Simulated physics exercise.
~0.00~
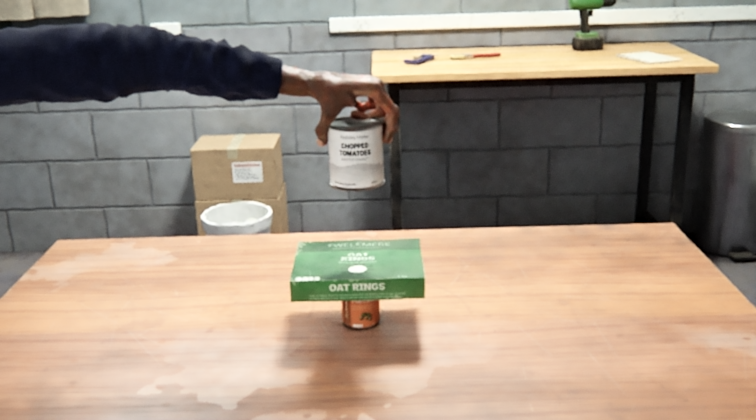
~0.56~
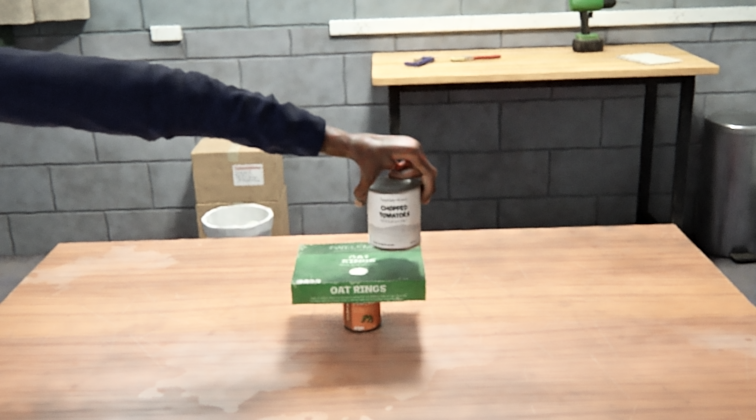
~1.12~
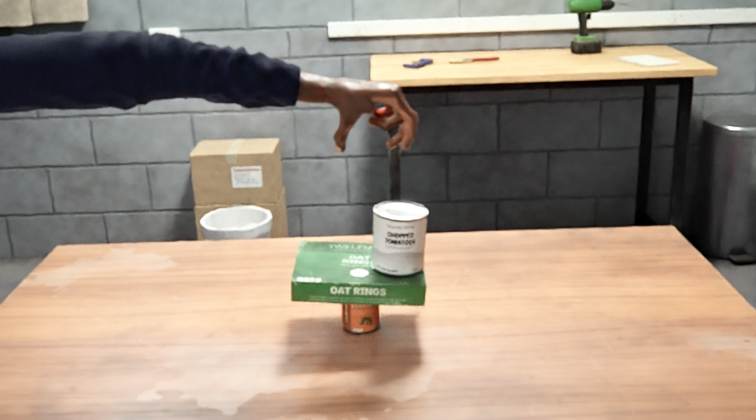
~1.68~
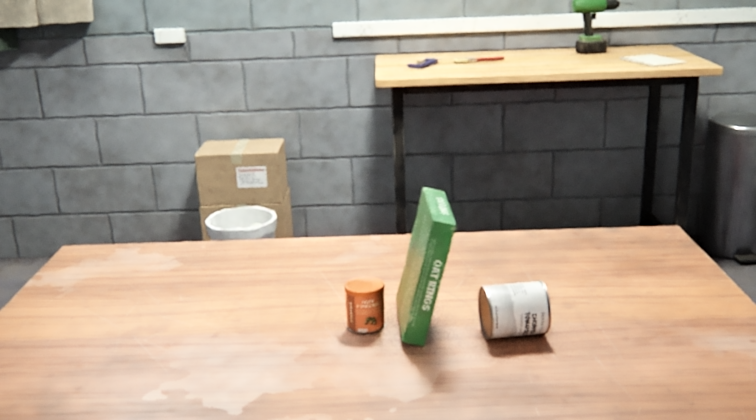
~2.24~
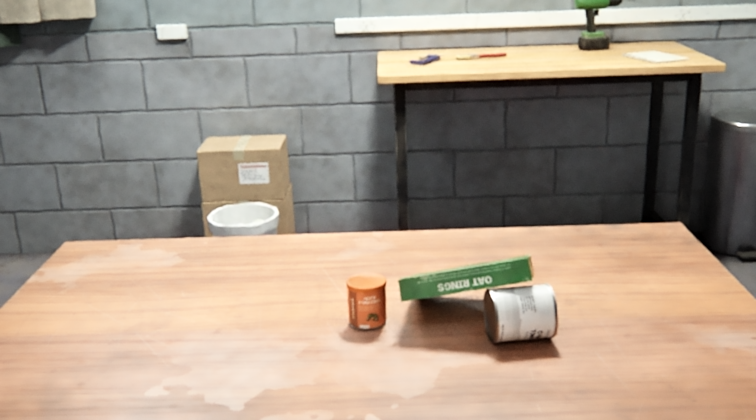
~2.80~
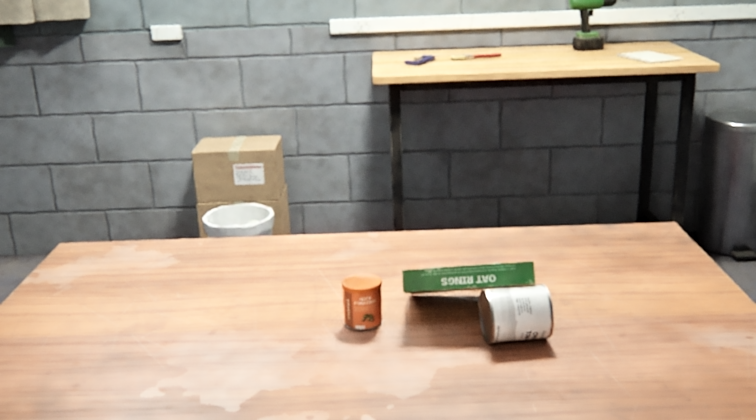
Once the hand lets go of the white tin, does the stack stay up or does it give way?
The stack gives way. The green box tips to the right and both it and the white tin fall to the table, leaving only the orange tin standing in its place.
